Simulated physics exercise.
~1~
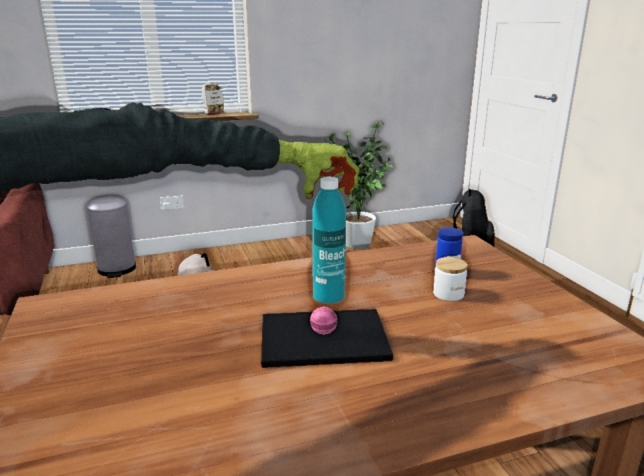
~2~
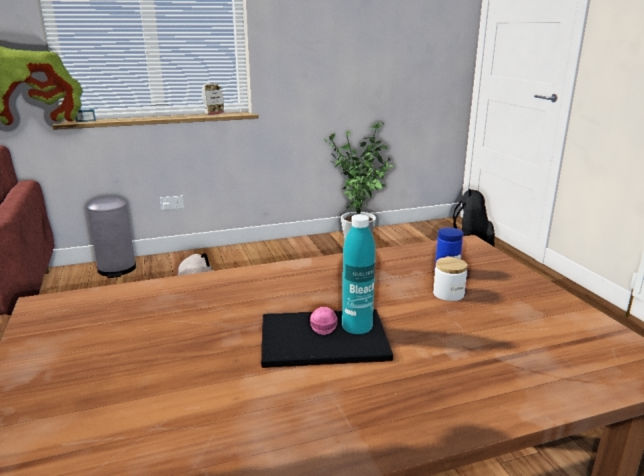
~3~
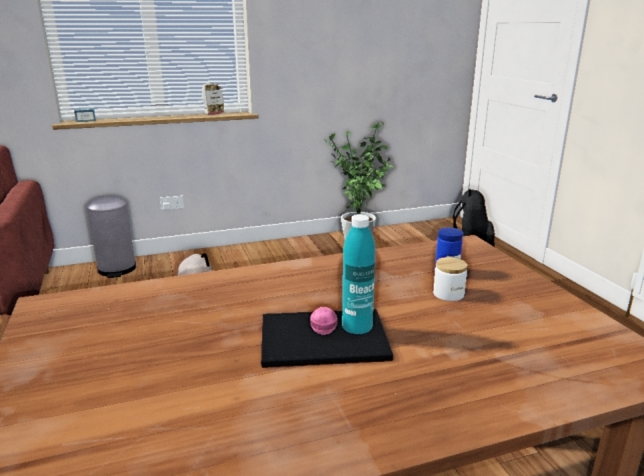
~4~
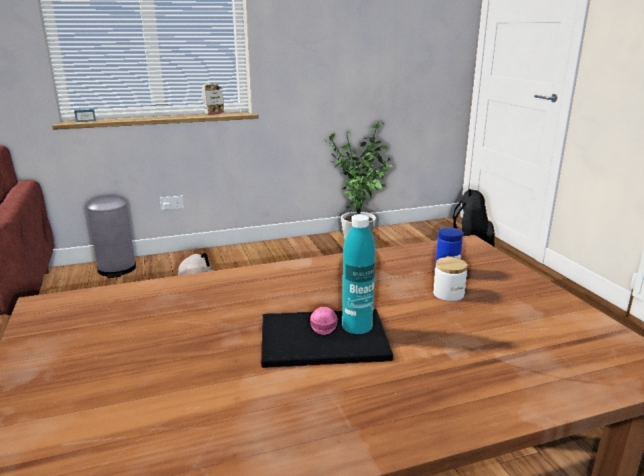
To begin with, a green and red hand on a dark-sleeved arm reaches in from the left, holding a turquoise bleach bottle upright above a wooden table. Below it, a pink ball sits on a flat black tray, with a white jar and a blue jar standing off to the right. The bottle then moves a little to the right and down, coming to rest upright on the tray beside the ball. The hand lets go and draws back toward the left, leaving the view. Left alone, the bottle stays standing, and nothing else on the table moves.
